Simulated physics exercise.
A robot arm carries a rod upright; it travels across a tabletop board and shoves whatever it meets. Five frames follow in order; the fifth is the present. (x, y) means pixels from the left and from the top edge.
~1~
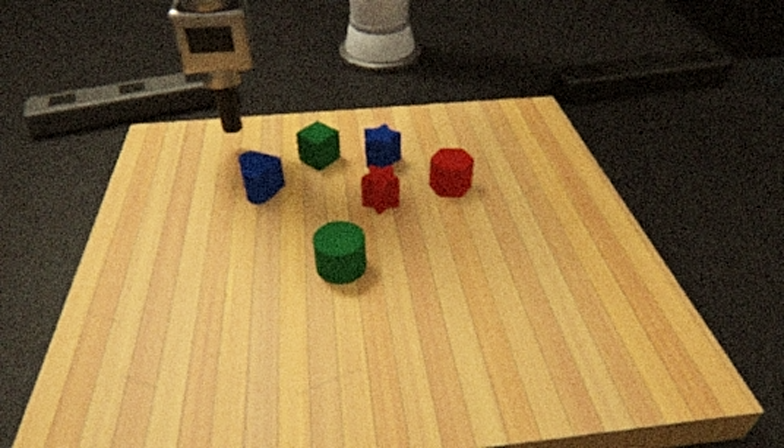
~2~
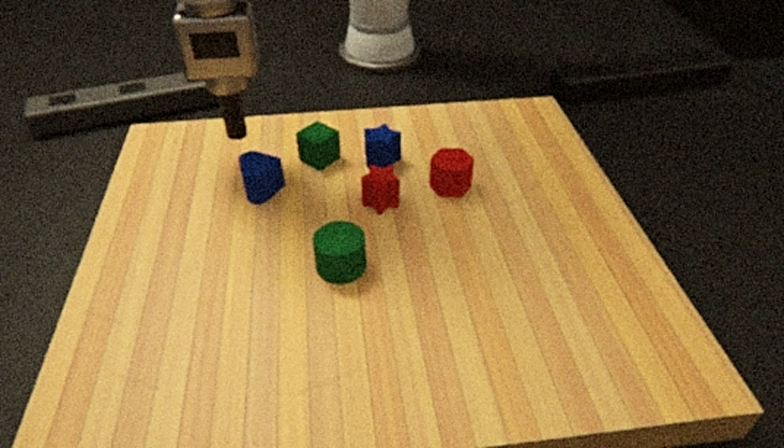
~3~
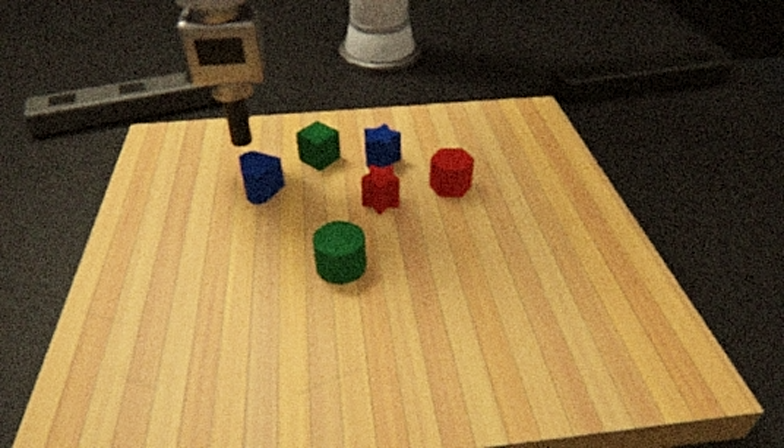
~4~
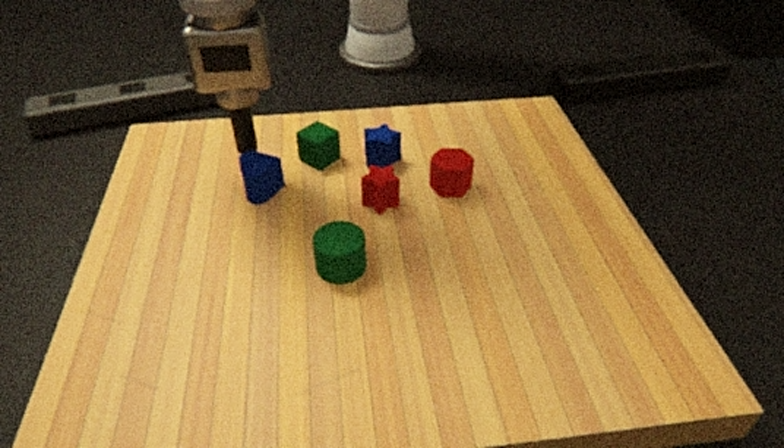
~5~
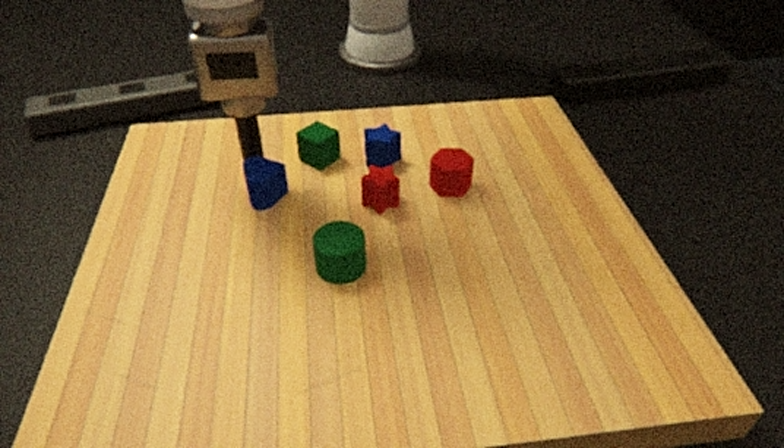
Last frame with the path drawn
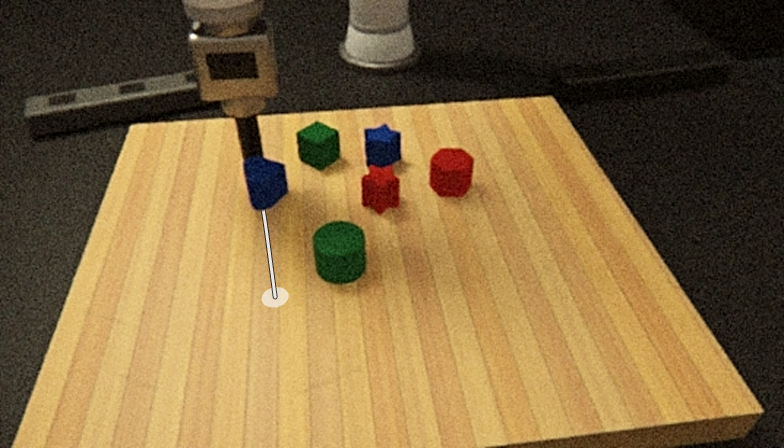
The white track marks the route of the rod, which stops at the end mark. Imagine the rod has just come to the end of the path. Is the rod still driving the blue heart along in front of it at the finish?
It seems not.
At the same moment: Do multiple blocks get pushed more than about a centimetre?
No, that is not what happens.
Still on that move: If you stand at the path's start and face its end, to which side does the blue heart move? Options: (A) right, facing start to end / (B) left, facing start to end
I'll go with B - left, facing start to end.
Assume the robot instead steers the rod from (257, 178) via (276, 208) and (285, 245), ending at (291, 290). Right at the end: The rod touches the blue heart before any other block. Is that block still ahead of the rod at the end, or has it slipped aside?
The rod still pushes it.
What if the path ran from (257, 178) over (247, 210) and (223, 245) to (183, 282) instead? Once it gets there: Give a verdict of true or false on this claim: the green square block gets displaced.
That statement is not accurate.
The drawn path runs from (257, 178) directly to (275, 297).
What follows on the original path. One third of the way, rod (260, 191); blue heart (280, 198), turned 35° anticlockwise.
Two thirds of the way, rod (265, 231); blue heart (296, 219), turned 120° anticlockwise.
At the end, rod (271, 276); blue heart (297, 221), turned 125° anticlockwise; green circular block not moved.
